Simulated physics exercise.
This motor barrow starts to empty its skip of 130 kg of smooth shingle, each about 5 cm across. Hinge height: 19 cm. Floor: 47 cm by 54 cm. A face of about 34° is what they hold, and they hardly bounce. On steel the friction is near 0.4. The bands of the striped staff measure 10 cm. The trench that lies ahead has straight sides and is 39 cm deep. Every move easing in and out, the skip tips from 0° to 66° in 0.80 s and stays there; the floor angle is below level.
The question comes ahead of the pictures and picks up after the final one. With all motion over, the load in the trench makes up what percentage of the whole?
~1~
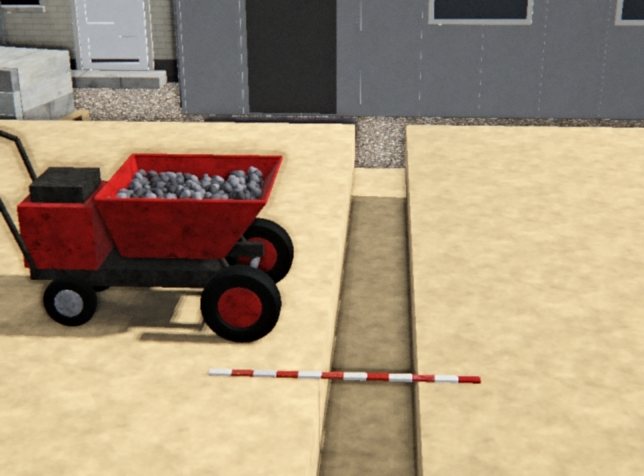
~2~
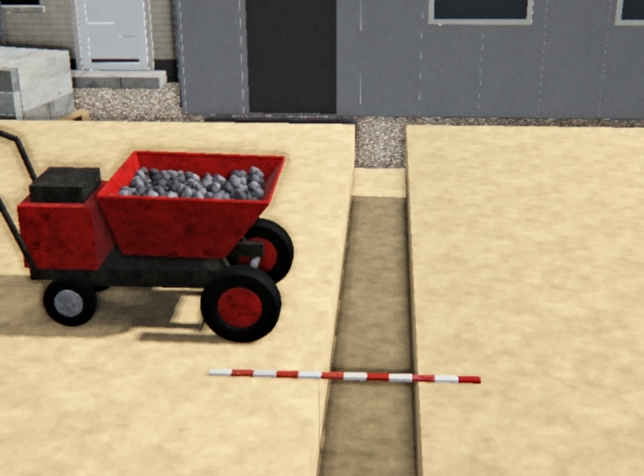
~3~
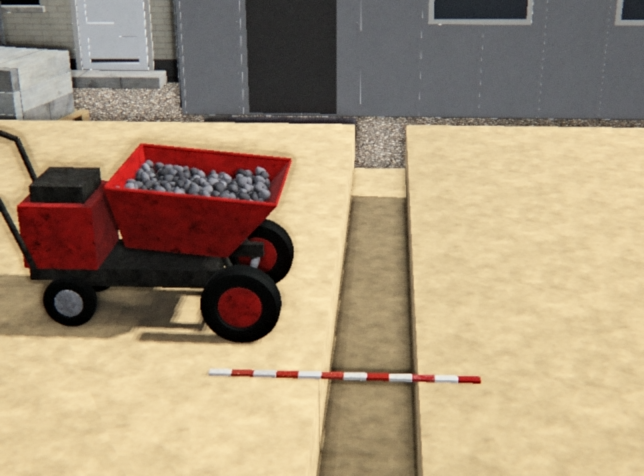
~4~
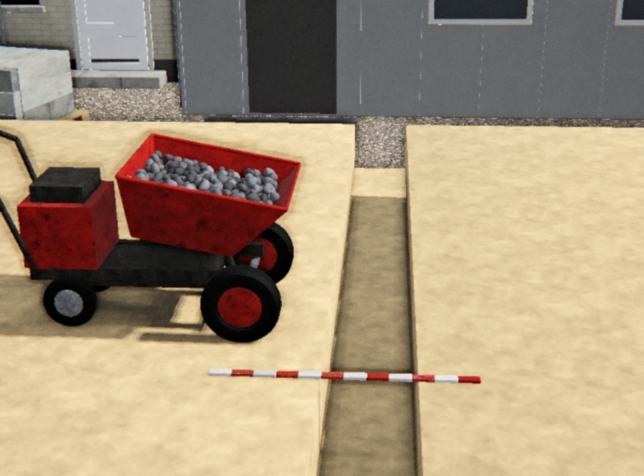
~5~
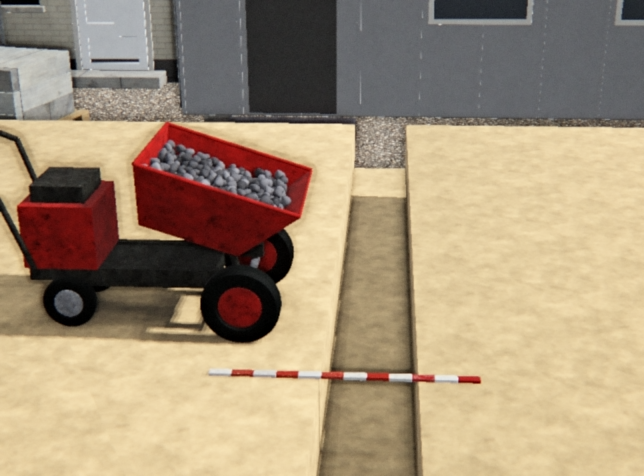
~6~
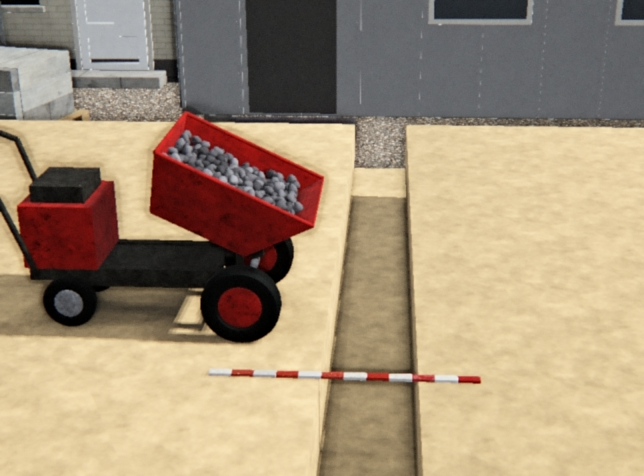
It makes up about 69 percent of the whole load.
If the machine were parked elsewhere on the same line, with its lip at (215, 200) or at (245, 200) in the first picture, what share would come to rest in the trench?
About 100 per cent first, then about 85 per cent.
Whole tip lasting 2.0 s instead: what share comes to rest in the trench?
I'd put it at roughly 90 per cent.
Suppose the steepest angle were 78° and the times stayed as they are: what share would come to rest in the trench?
In that case around 70 percent.
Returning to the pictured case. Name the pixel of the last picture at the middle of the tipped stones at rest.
Roughly (398, 366), I'd say.
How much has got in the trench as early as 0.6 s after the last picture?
Around 20 per cent of it.
Then, 0.3 s after the last picture the floor is at 56°, 100 % in the skip; the foremost stones are at (343, 248).
Then, 0.6 s after the last picture the floor is at 66°, 77 % in the skip, 22 % in the trench, 1 % past the trench; the foremost stones are at (424, 319).
Then, 0.9 s after the last picture the floor is at 66°, 32 % in the skip, 38 % in the trench, 30 % past the trench; the foremost stones are at (554, 325).
Then, 2.9 s after the last picture the floor is at 66°, 0 % in the skip, 69 % in the trench, 31 % past the trench; the foremost stones are past the picture's edge.
